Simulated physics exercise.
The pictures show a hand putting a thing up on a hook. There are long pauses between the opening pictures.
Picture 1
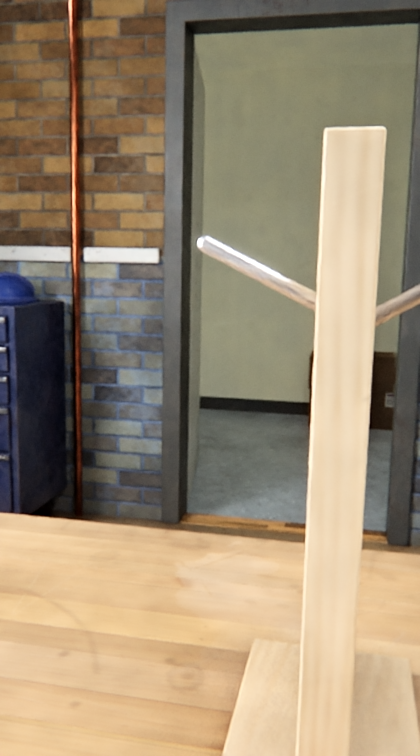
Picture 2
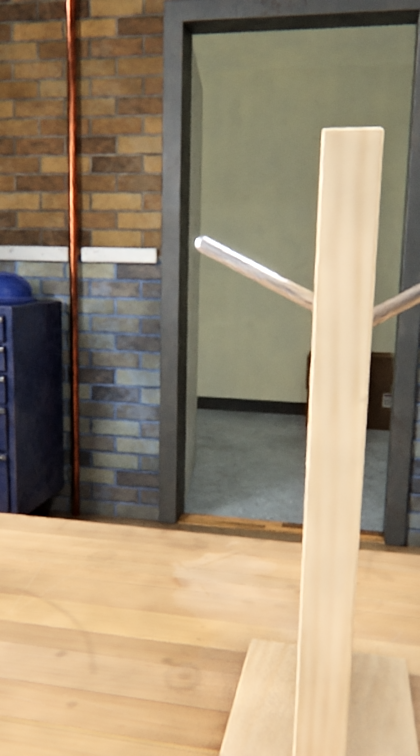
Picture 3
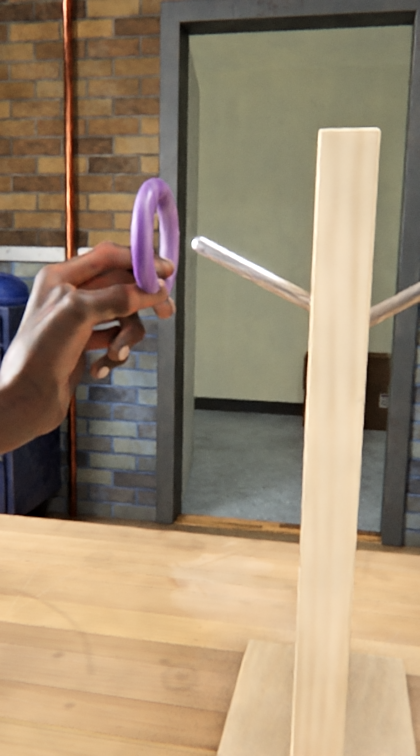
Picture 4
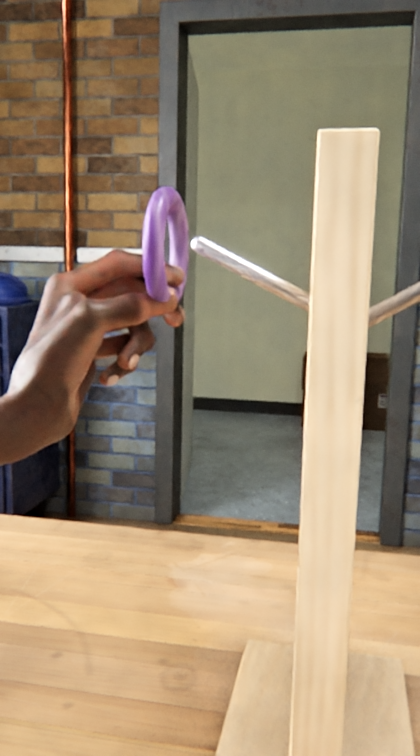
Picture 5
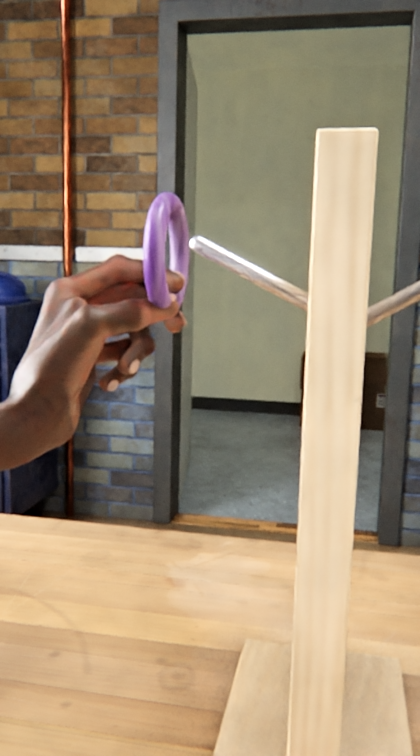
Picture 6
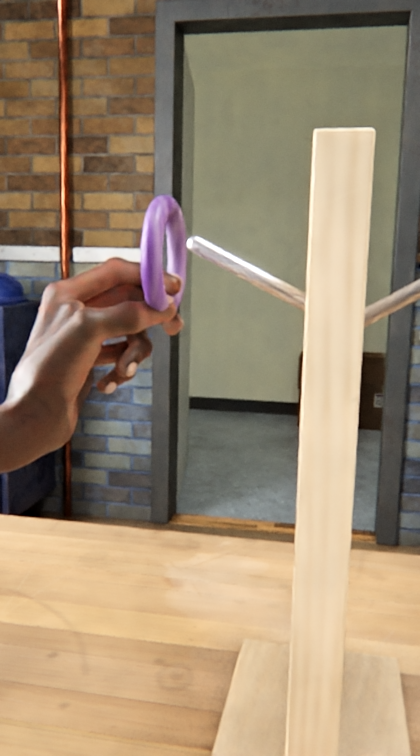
At first, a wooden stand with angled metal pegs sits alone on a wooden table before a doorway and brick wall. A hand then appears from the left holding a purple ring upright near the left peg's tip. It shifts slightly right and down, then stays nearly still, fingers still gripping the ring.
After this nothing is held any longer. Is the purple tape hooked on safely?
Outcome: The purple tape drops to the table.
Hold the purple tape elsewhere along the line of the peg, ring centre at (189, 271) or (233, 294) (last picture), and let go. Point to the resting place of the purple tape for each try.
Near (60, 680) and (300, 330).
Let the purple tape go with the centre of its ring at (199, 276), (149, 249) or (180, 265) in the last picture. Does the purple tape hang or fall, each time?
In turn it hangs there; falls off; comes down.
Then, 0.16 s on from there, purple tape on its way down near (164, 352).
Then, 0.24 s on from there, purple tape on its way down near (162, 509).
In the end, the purple tape falls off, near (160, 652).
